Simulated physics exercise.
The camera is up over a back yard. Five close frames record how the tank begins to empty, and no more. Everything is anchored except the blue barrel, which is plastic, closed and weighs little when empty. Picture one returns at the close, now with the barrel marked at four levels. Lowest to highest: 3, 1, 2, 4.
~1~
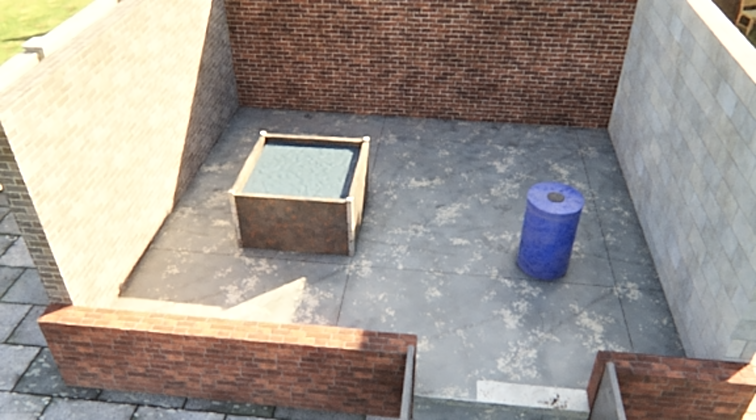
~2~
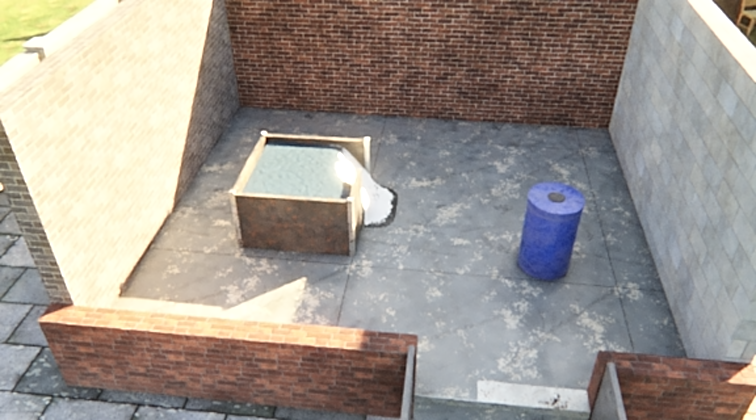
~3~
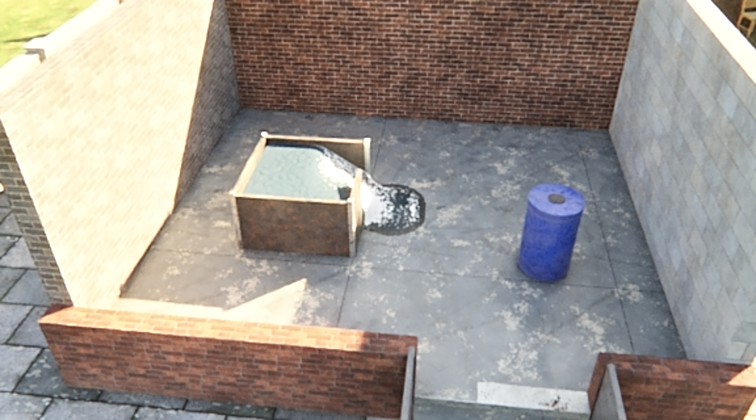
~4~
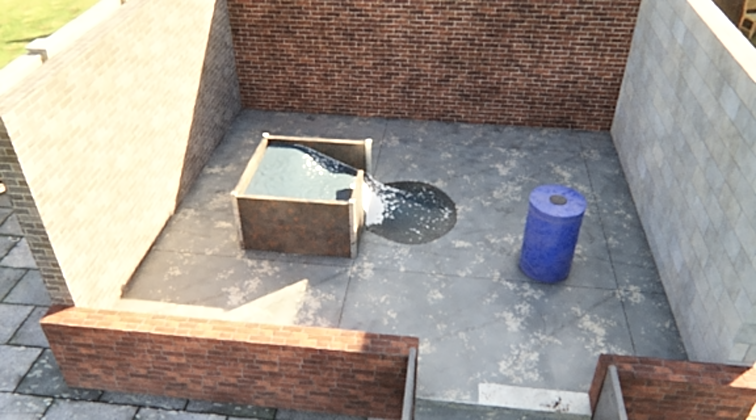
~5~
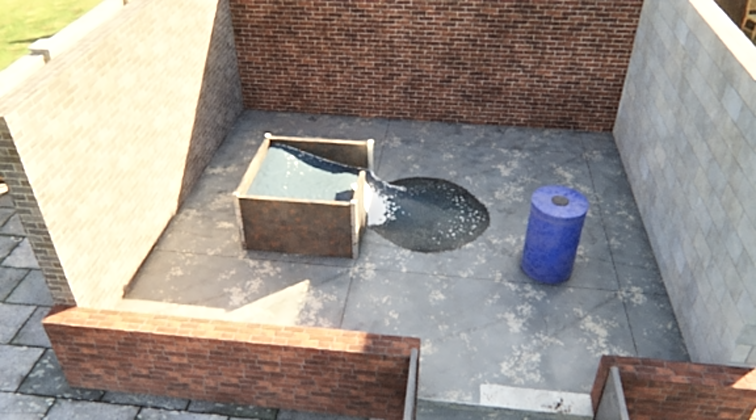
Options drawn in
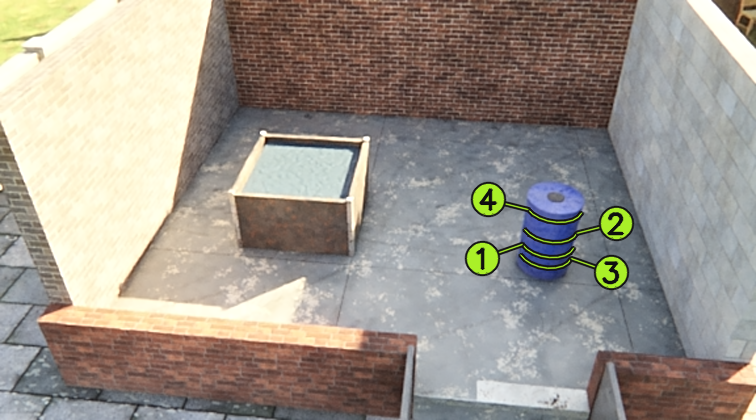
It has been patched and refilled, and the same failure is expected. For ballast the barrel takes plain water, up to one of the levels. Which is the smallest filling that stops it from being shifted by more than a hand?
3 is the one.
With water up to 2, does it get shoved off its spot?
No.
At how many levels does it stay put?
All four.
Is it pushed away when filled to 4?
No, that is safe.
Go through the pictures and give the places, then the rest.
Lid of the blue barrel at (555, 198); tank full, its middle at (304, 171); open gate at (506, 346).
Water covers 1 % of the ground and is seen nearest the barrel at (384, 214).
Water covers 2 % of the ground and is seen nearest the barrel at (409, 225).
Water covers 4 % of the ground and is seen nearest the barrel at (442, 225).
Lid of the blue barrel at (559, 201); water covers 6 % of the ground and is seen nearest the barrel at (475, 229).
On the marked copy, 1 at (549, 257); 2 at (552, 242); 3 at (547, 268); 4 at (556, 222); from the bottom up 3, 1, 2, 4.
With 1, it does not move.
With 2, it does not move.
With 3, it does not move.
With 4, it does not move.
